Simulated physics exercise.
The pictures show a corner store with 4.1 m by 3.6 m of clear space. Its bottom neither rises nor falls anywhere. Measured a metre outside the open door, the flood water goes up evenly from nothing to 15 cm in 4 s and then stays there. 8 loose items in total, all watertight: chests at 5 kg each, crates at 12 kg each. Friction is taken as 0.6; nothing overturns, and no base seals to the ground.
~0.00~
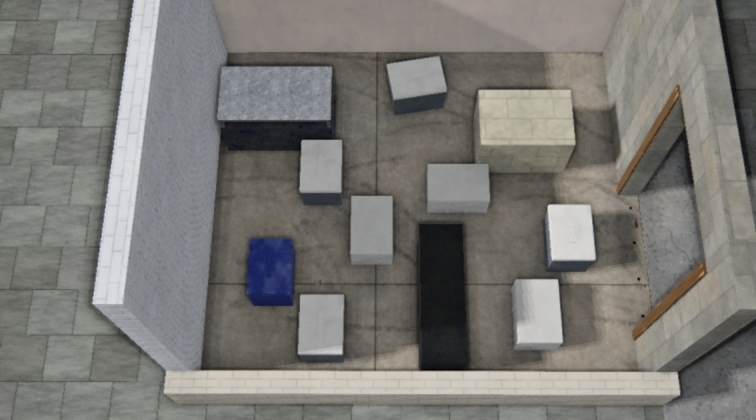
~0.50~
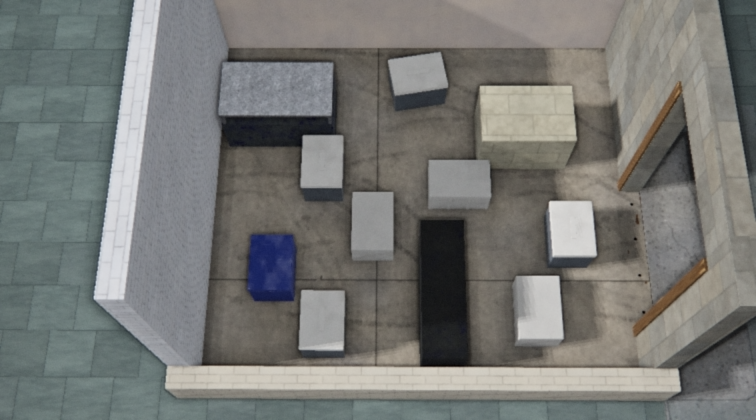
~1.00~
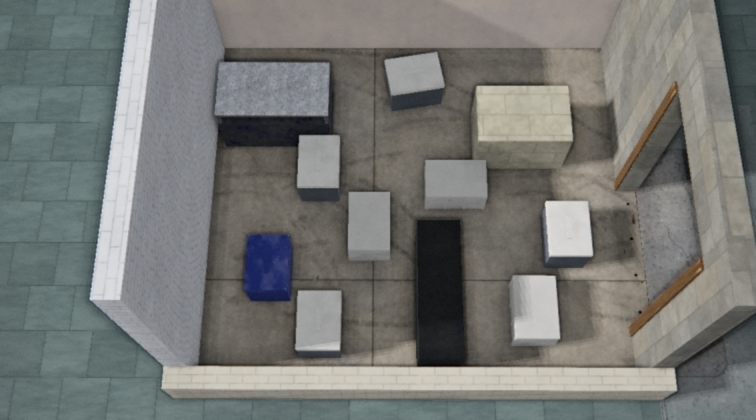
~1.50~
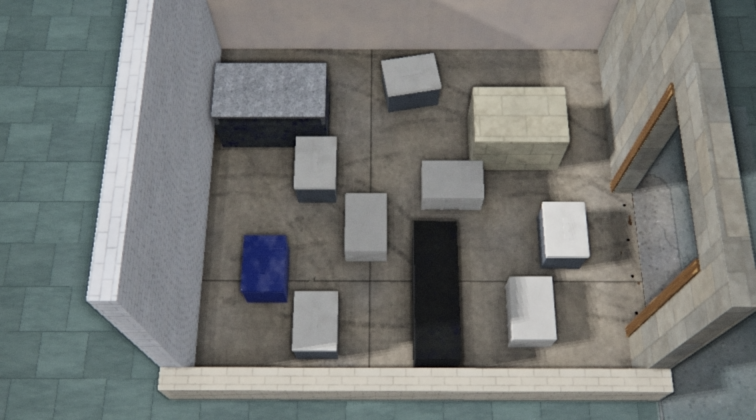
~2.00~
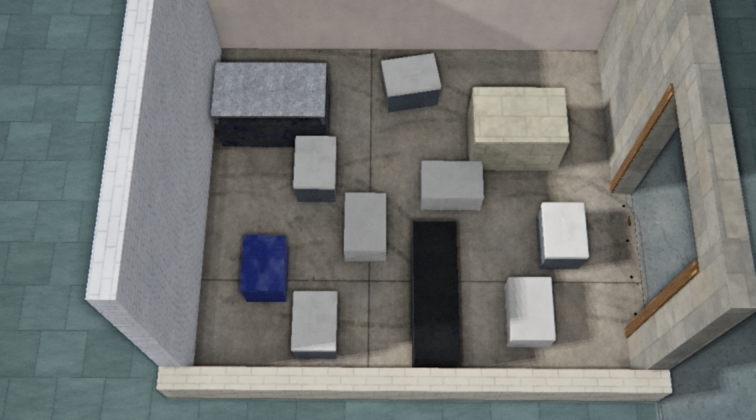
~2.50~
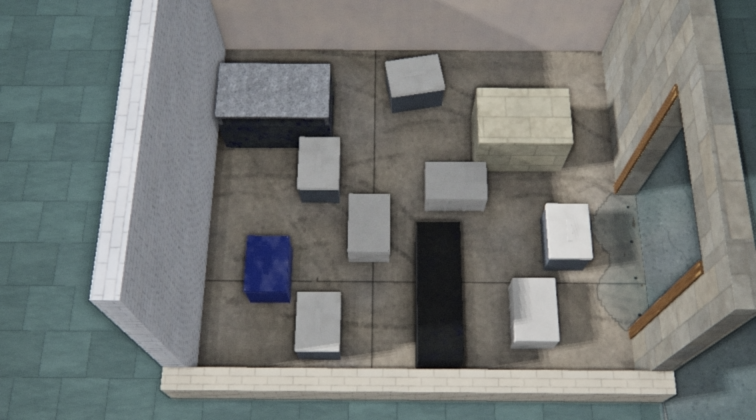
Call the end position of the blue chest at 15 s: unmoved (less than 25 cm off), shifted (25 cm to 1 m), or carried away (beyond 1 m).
Shifted.
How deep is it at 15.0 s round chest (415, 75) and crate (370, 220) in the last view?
Depths: Near 9 cm, then near 7 cm.
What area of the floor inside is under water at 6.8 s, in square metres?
Roughly 7.5 m2 of it is wet.
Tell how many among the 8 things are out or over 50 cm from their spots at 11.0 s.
5 of them.
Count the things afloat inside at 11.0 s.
Total: 7.
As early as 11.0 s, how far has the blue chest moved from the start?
Some 10 cm from the start.
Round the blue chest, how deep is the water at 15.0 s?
7 cm or so.
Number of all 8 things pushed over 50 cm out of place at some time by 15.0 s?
Counting them up, I find 7.
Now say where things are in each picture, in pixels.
In the first frame, the blue chest at (269, 266) rests on the ground; 0.0 m2 under water; 0 of 8 have shifted.
In the second frame, the blue chest at (271, 262) rests on the ground; water covers 0.0 m2; 0 of 8 have shifted.
In the third frame, the blue chest at (267, 262), on the bottom; 0.0 m2 under water; 0 of 8 have shifted.
In the fourth frame, the blue chest at (264, 263) rests on the ground; water covers 0.0 m2; 0 of 8 have shifted.
In the fifth frame, the blue chest at (263, 262) rests on the ground; water covers 0.0 m2; 0 of 8 have shifted.
In the sixth frame, the blue chest at (267, 263) rests on the ground; water covers 0.2 m2; 0 of 8 have shifted.
After 3.5 s the blue chest is near (267, 263), 0.0 m from its start, aground; 0 afloat.
After 6.8 s the blue chest is near (267, 263), 0.0 m from its start, aground; 2 afloat.
After 11.0 s the blue chest is near (277, 271), 0.1 m from its start, afloat; 7 afloat.
After 15.0 s the blue chest is near (316, 273), 0.5 m from its start, afloat; 8 afloat.
